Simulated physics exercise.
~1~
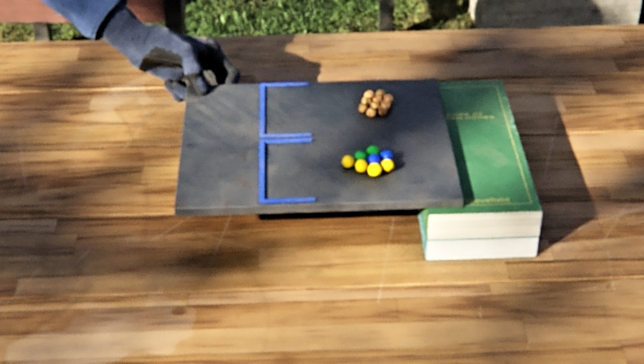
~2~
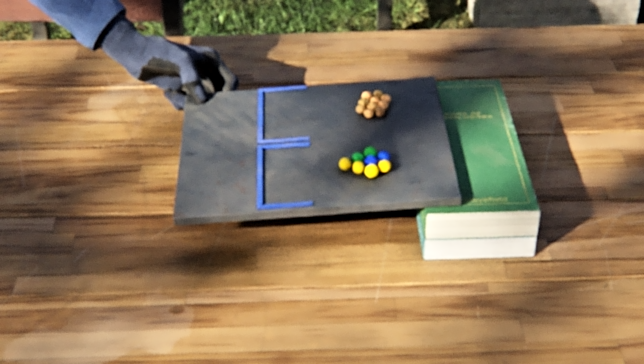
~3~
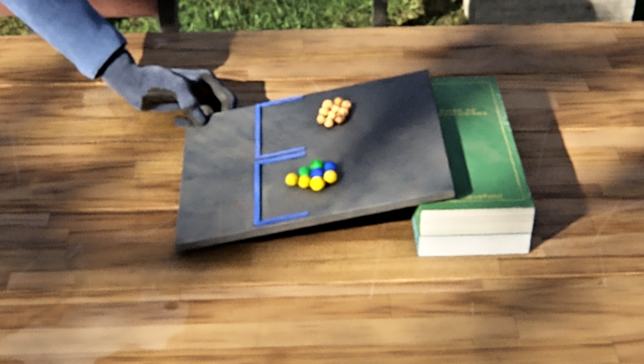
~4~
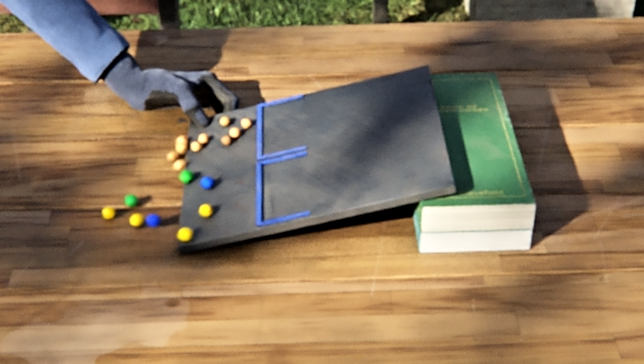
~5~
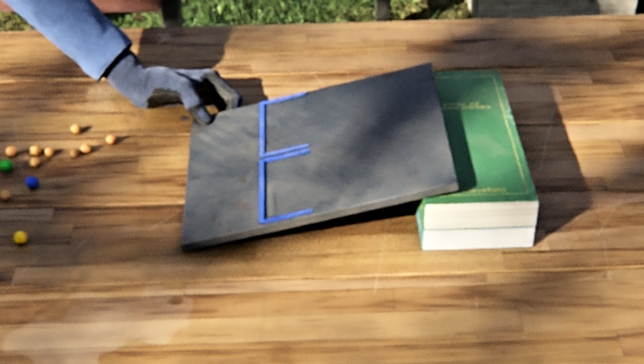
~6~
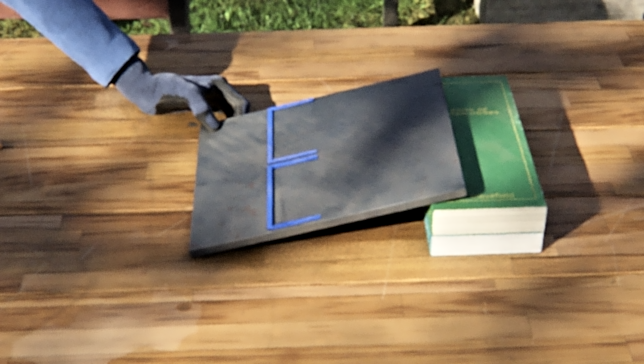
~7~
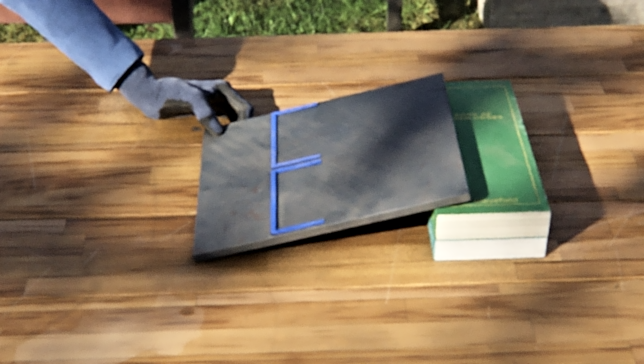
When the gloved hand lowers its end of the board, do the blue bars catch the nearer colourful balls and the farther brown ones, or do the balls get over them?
Both groups get over their blue bars. The nearer colourful balls and the farther brown ones all roll off the left end of the board.
